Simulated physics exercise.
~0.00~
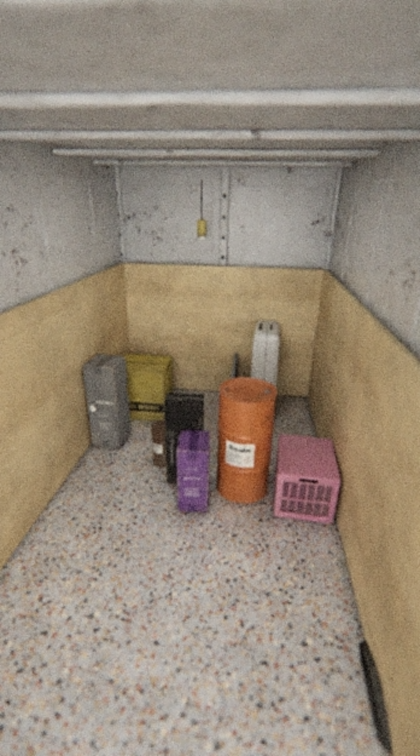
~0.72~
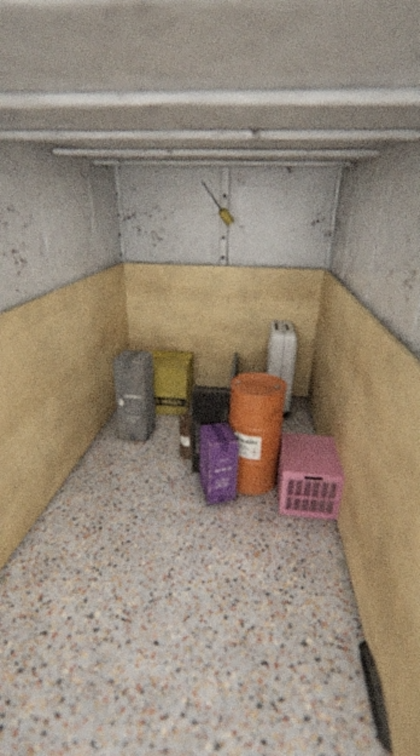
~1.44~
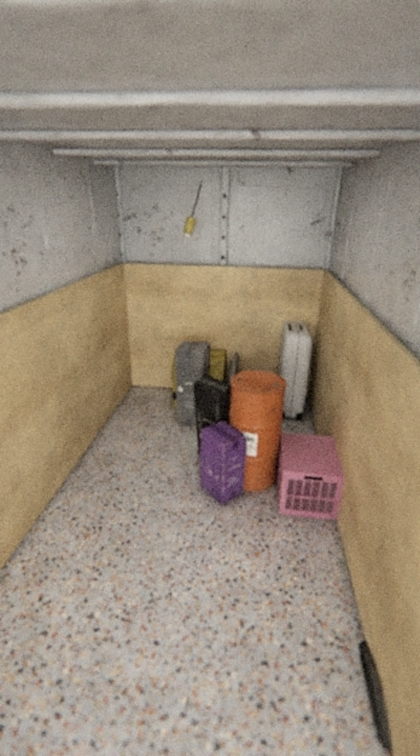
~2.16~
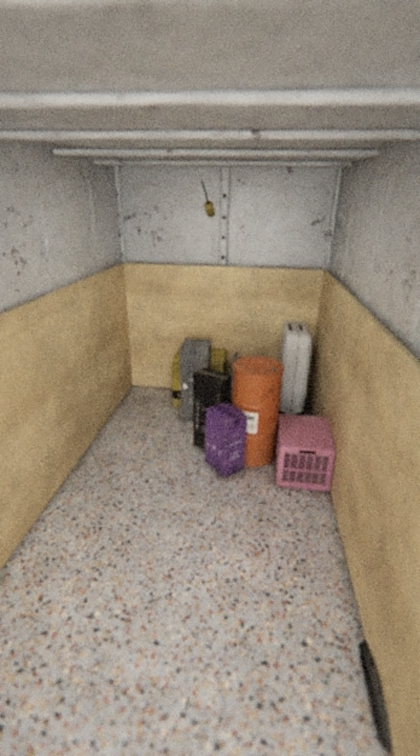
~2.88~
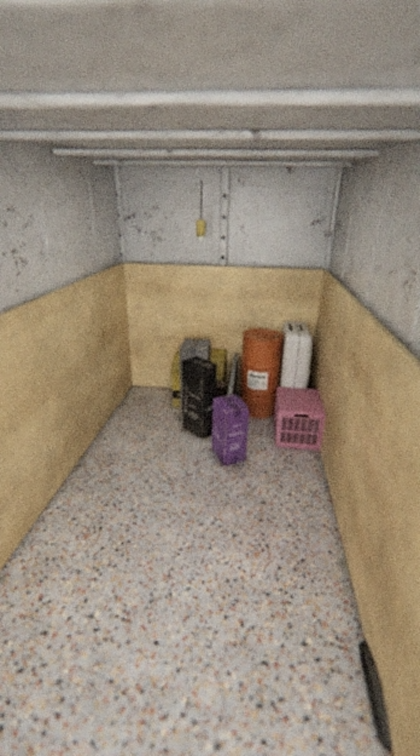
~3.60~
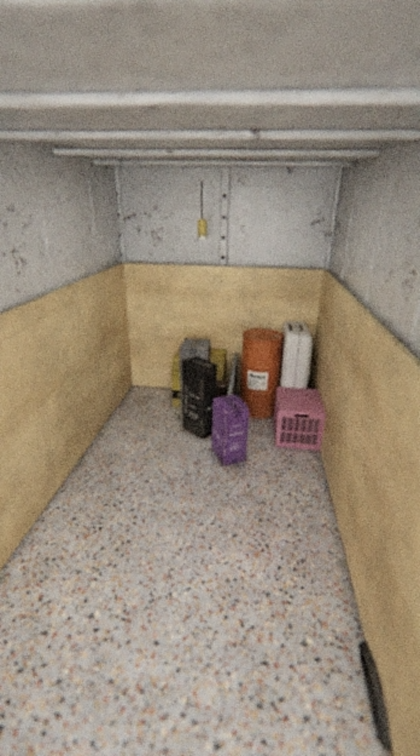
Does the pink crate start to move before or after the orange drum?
It starts after the orange drum. The drum shifts to the right early on, while the pink crate only slides towards the front wall later.
Orange drum, pink crate, cases and boxes sliding right and then towards the front wall of a van, ending upright and still.
